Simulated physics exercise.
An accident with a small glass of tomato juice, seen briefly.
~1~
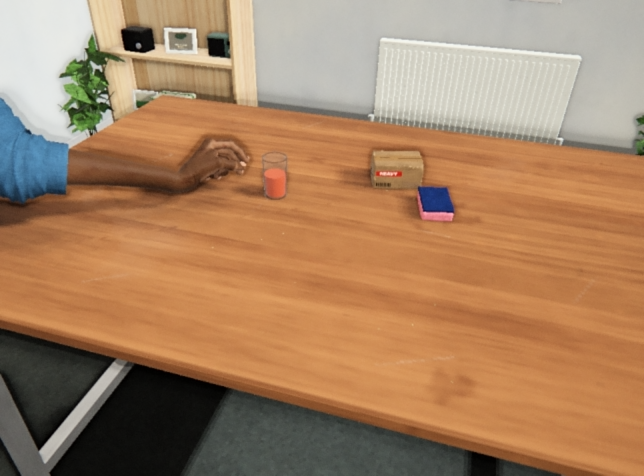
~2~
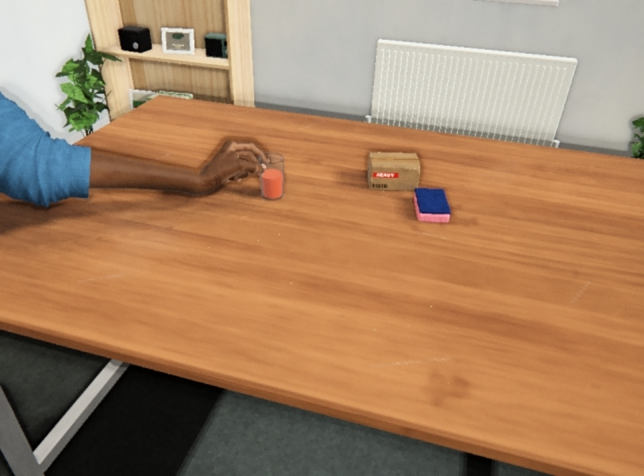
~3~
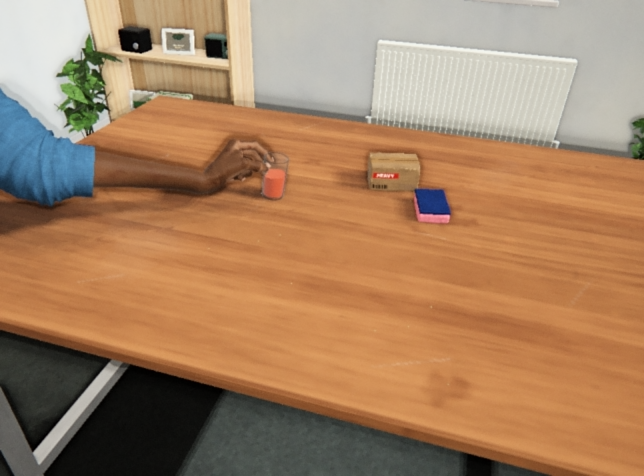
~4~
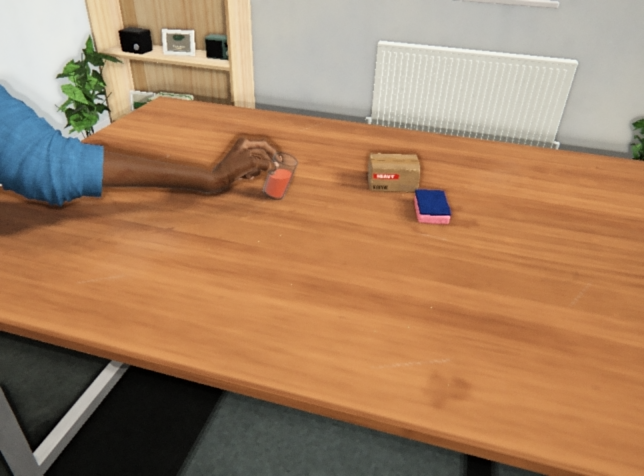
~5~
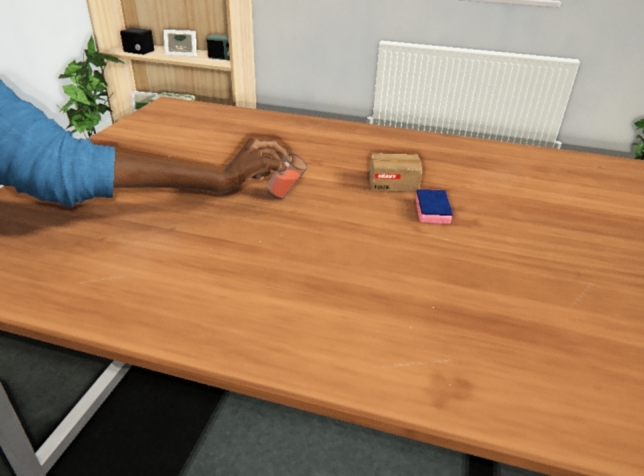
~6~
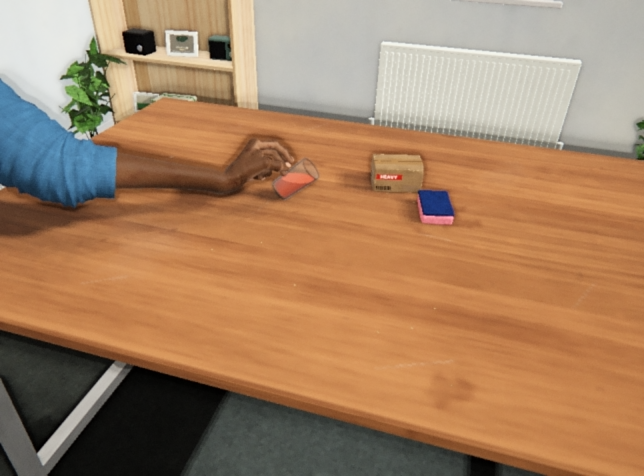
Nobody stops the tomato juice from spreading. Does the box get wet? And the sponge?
My prediction: The box is moistened; the sponge is moistened.
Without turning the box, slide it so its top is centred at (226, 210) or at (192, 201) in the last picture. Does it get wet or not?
The first try leaves it free of the spill; the second leaves it free of the spill.
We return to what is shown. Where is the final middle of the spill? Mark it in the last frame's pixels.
Around (405, 210).
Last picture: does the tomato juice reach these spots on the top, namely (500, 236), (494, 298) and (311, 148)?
First spot: Missed; second: Missed; third: Missed.
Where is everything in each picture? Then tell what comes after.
In the first frame, it stands upright; small glass (275, 175) about half full; box (398, 158); sponge (436, 198).
The second frame shows pushed off balance; small glass about half full, surface at (272, 175).
The third frame shows pushed off balance; small glass (275, 175) about half full; sponge (432, 200).
The fourth frame shows pushed off balance; small glass about half full, surface at (280, 175); box (395, 161).
The fifth frame shows pushed off balance; small glass (287, 175) tipped 30°.
In the sixth frame, it is falling; small glass (297, 179) tipped 50°; box (398, 161); sponge (436, 201).
Shortly, the puddle covers about as much as a saucer; the box is soaking at its edge; the sponge is soaking at its edge.
Then, the puddle covers about as much as a plate; the box is soaking at its edge; the sponge is soaking at its edge.
At the finish, the puddle covers about as much as a plate; the box is soaking at its edge; the sponge is soaking at its edge.
